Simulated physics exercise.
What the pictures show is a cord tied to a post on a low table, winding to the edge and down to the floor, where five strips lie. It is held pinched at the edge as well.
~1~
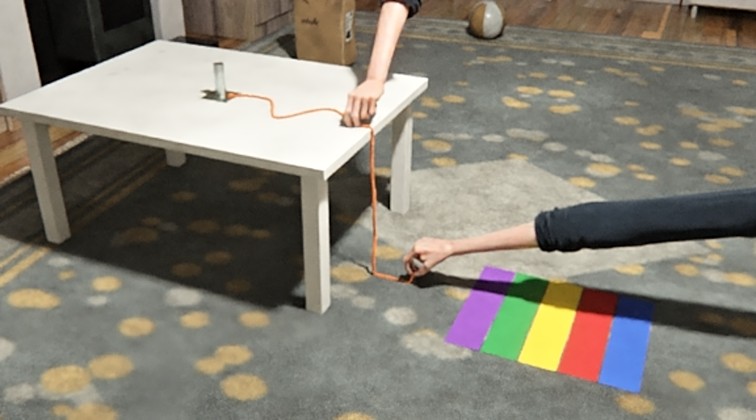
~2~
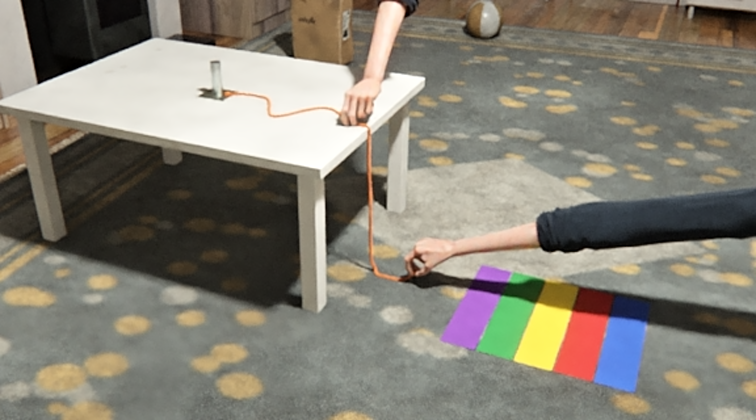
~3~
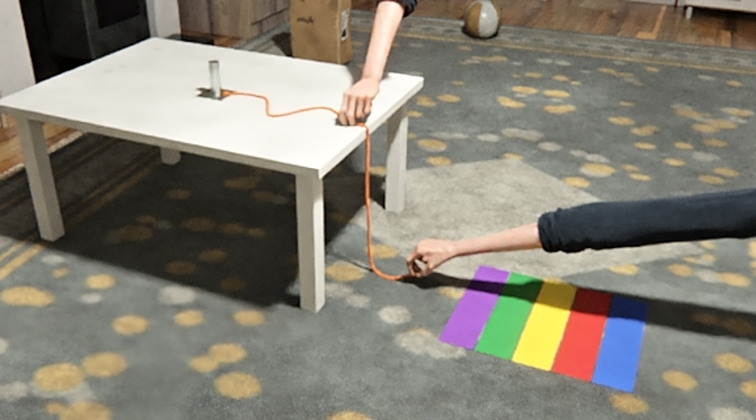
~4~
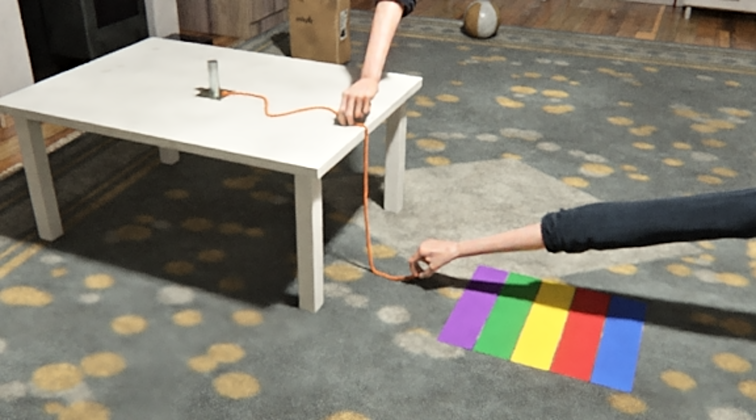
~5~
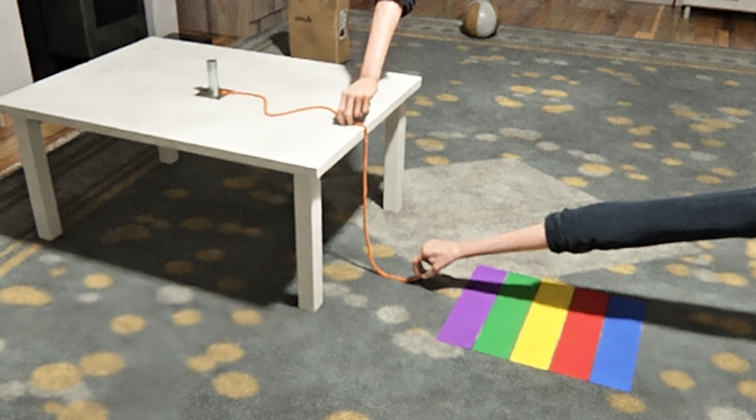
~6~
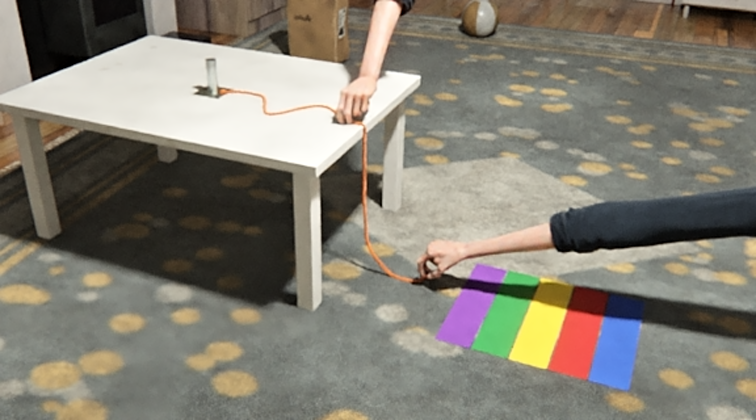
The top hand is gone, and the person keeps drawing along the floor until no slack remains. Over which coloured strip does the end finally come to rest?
Over the red strip.
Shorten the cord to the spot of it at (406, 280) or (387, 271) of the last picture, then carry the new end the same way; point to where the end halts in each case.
In turn, around (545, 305) and around (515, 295).
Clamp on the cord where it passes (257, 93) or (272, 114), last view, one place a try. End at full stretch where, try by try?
About (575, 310) and (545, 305).
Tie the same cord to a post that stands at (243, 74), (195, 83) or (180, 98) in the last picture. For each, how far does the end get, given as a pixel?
Pixels, try by try: About (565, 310), (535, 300), (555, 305).
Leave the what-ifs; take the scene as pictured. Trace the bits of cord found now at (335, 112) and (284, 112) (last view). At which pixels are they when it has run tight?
You'll find the first mark at (373, 134) and the second mark at (318, 114).
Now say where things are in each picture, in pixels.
End (413, 273); purple (469, 331); green (505, 340); yellow (543, 350); red (582, 360); blue (622, 370), in the first frame.
End (415, 273); cord through (254, 96) (272, 116) (335, 111) (369, 139) (370, 205) (372, 260), in the second frame.
End (416, 274), in the third frame.
End (418, 274); cord through (252, 95) (269, 116) (332, 111) (366, 139) (365, 204) (371, 261), in the fourth frame.
End (422, 275), in the fifth frame.
End (426, 275); cord through (250, 93) (267, 114) (331, 109) (364, 137) (364, 203) (377, 259), in the sixth frame.
Soon after, end near (522, 298); over green.
Then, end near (561, 308); over yellow.
At full stretch, end near (584, 313); over red. The end stops over the red strip.
